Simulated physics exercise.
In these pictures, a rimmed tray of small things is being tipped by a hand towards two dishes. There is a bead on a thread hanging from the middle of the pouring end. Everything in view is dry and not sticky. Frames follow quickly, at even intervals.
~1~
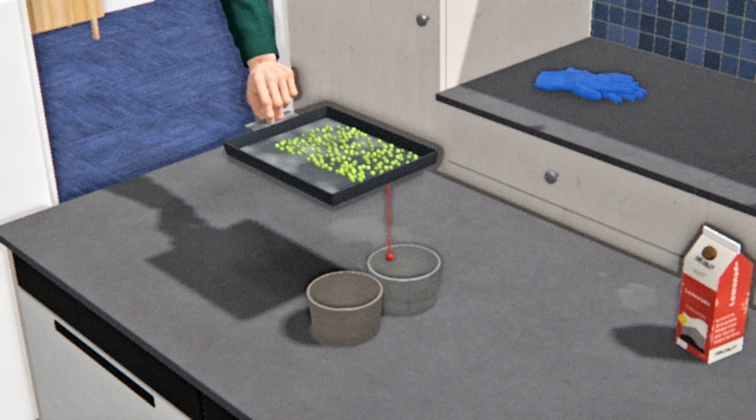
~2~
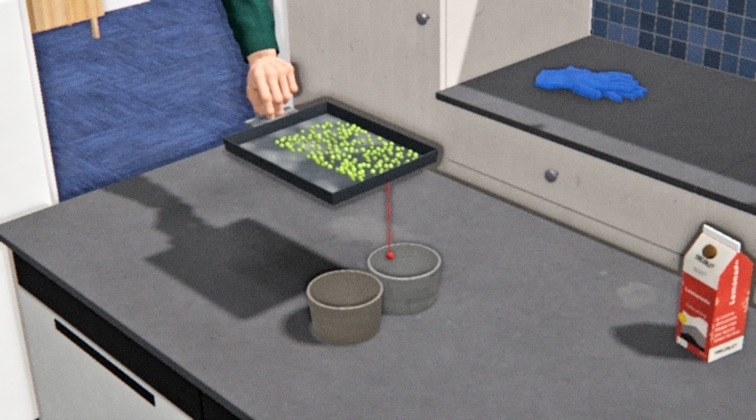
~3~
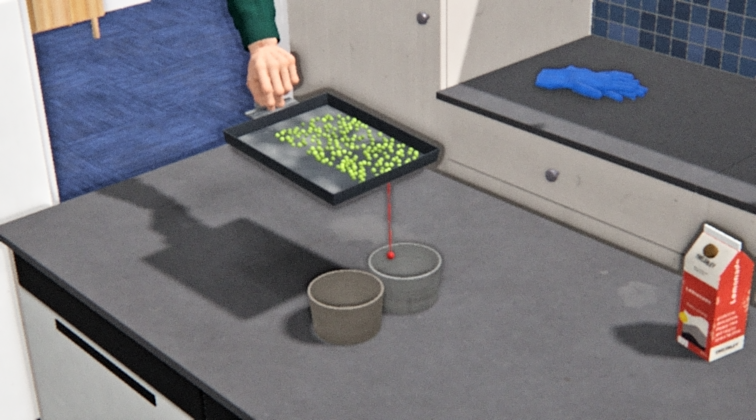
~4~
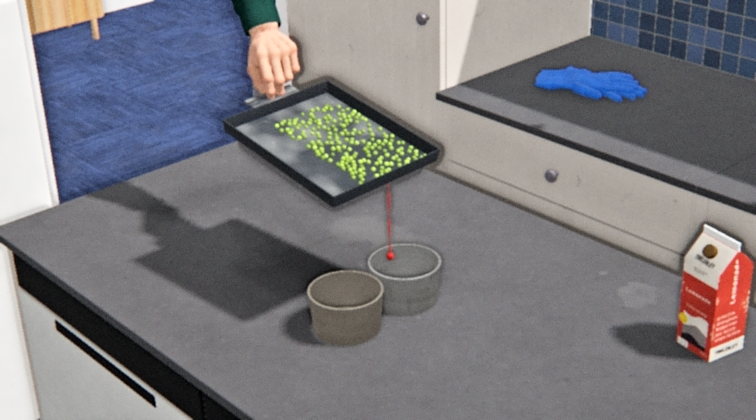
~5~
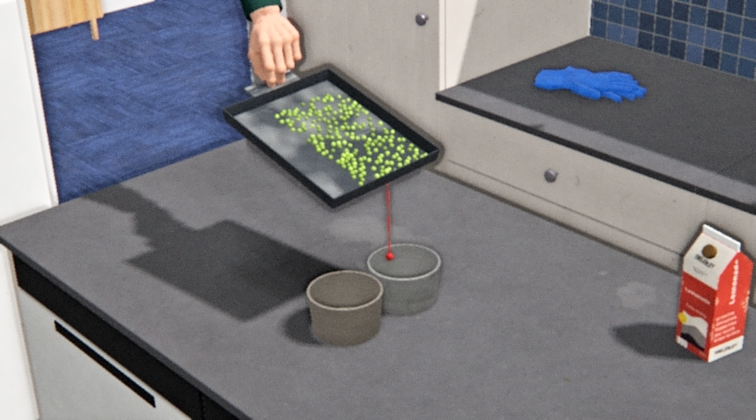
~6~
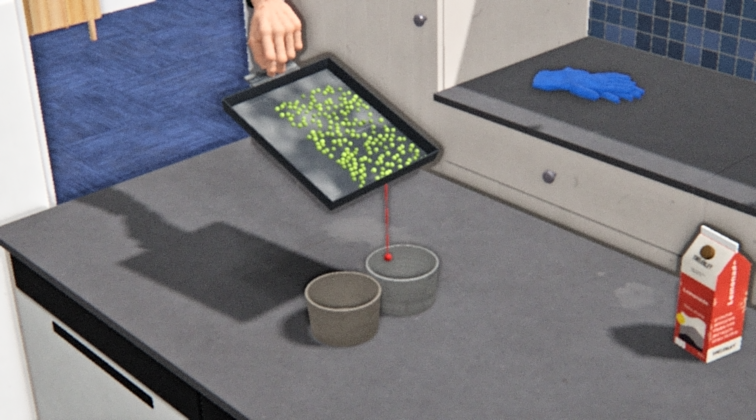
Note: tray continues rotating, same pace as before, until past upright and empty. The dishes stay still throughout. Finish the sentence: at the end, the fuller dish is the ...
At the end, the fuller dish is the left-hand one.
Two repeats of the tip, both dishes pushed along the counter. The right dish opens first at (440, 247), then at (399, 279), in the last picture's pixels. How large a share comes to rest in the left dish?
Around 40 and then 20 per cent.
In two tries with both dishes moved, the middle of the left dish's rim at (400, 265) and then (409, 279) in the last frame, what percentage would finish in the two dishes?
Close to 20 in a hundred, followed by close to 50 in a hundred.
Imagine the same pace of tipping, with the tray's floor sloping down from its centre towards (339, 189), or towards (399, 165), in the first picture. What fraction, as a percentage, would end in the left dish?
In order, 90 in a hundred and 0 in a hundred.
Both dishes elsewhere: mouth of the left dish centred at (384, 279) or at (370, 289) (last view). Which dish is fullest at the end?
Result for the first try: The dish on the left side; for the second: The dish on the left side.
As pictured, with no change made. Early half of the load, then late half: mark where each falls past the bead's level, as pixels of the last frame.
Points: About (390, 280), then about (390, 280).
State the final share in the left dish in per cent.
My estimate is some 40 %.
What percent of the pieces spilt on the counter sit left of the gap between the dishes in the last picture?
About 10 percent.
Shortly afterwards, tray tipped steeply; all but a few on the tray; a little in the air.
Next, tray tipped past a quarter turn; the bulk on the tray; only a few in the left dish; only a few in the right dish; a little outside both; a little in the air.
Some moments later, tray tipped past a quarter turn; near a third in the left dish; a little in the right dish; near half outside both.
In the end, tray tipped past a quarter turn; near a third in the left dish; a little in the right dish; near half outside both.
